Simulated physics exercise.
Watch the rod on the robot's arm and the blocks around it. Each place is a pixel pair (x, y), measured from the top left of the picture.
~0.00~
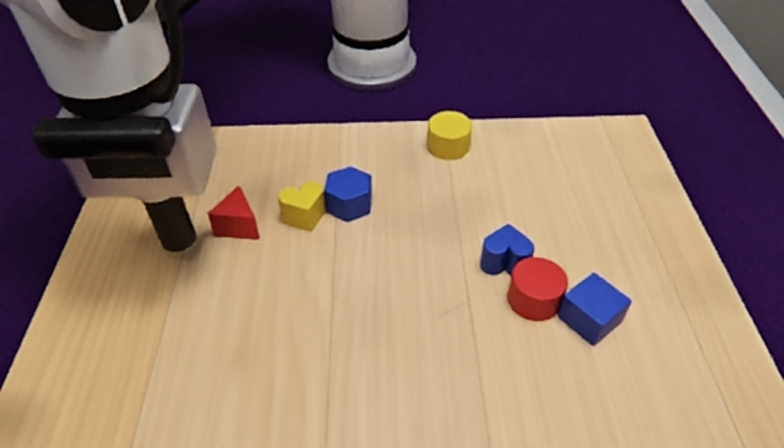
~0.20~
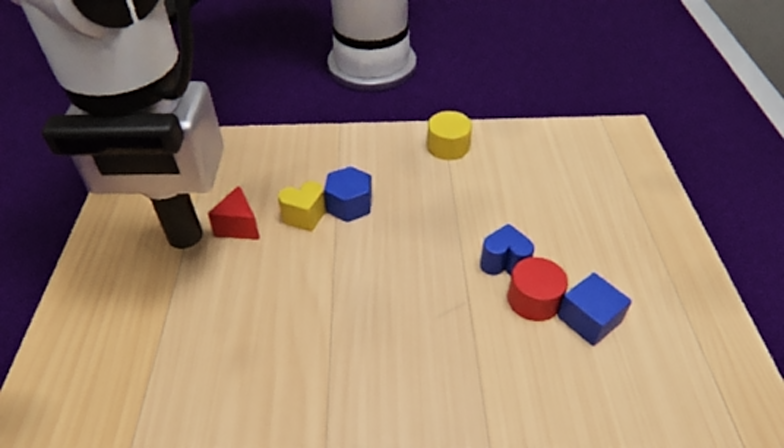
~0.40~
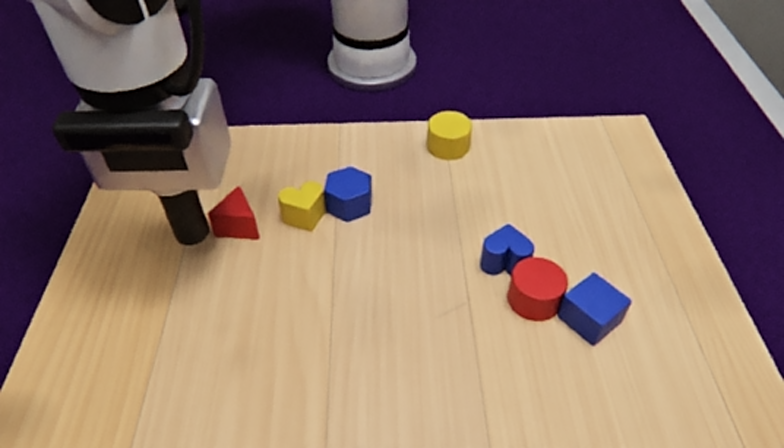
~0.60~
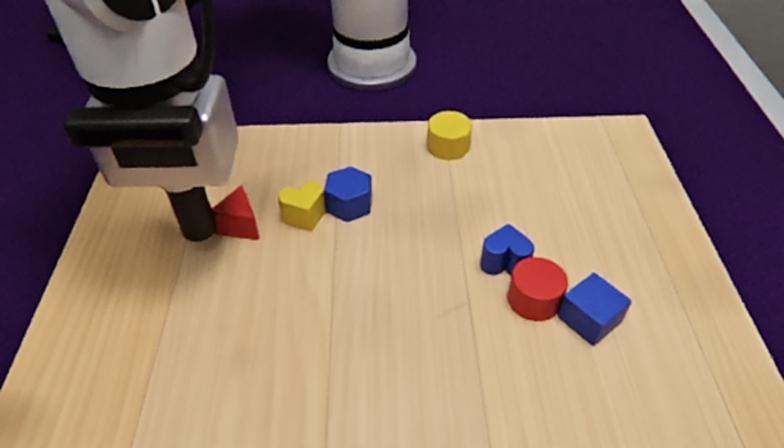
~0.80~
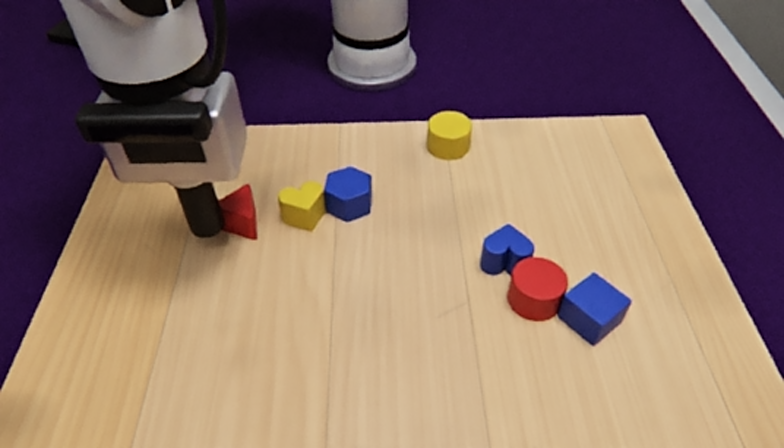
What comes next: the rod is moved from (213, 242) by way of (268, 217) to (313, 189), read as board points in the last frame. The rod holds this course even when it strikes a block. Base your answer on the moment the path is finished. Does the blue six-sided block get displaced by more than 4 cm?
No, that is not how it ends up.
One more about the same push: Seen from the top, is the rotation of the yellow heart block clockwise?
The answer is yes.
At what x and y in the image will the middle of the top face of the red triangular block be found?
I'd expect the centre of its top face to be at (299, 149).
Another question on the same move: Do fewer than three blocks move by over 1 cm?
No - that is not the case.
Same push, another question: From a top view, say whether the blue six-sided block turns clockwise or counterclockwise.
Spins counterclockwise.
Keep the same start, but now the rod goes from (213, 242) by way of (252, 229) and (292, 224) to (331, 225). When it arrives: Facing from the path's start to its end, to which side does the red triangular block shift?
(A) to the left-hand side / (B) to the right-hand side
Correct choice: A.
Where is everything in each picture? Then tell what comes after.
Rod's lower end at (179, 240); red triangular block at (233, 205); yellow heart block at (302, 194); blue six-sided block at (348, 182), in the first picture.
Rod at (186, 237); blocks still, in the second picture.
Rod at (193, 233); blocks still, in the third picture.
Rod at (200, 230); blocks still, in the fourth picture.
Rod at (208, 226); red triangular block at (236, 201); yellow heart block at (302, 194); blue six-sided block at (348, 182), in the fifth picture.
The first path, step by step. One third of the way, rod at (248, 209); red triangular block at (268, 183), turned 15° clockwise.
Two thirds of the way, rod at (284, 192); red triangular block at (289, 162), turned 15° clockwise; yellow heart block at (316, 187), turned 60° clockwise; blue six-sided block at (362, 184), turned 30° anticlockwise.
At the end, rod at (311, 174); red triangular block at (299, 149), turned 45° anticlockwise; yellow heart block at (330, 184), turned 110° clockwise; blue six-sided block at (372, 186), turned 45° anticlockwise.
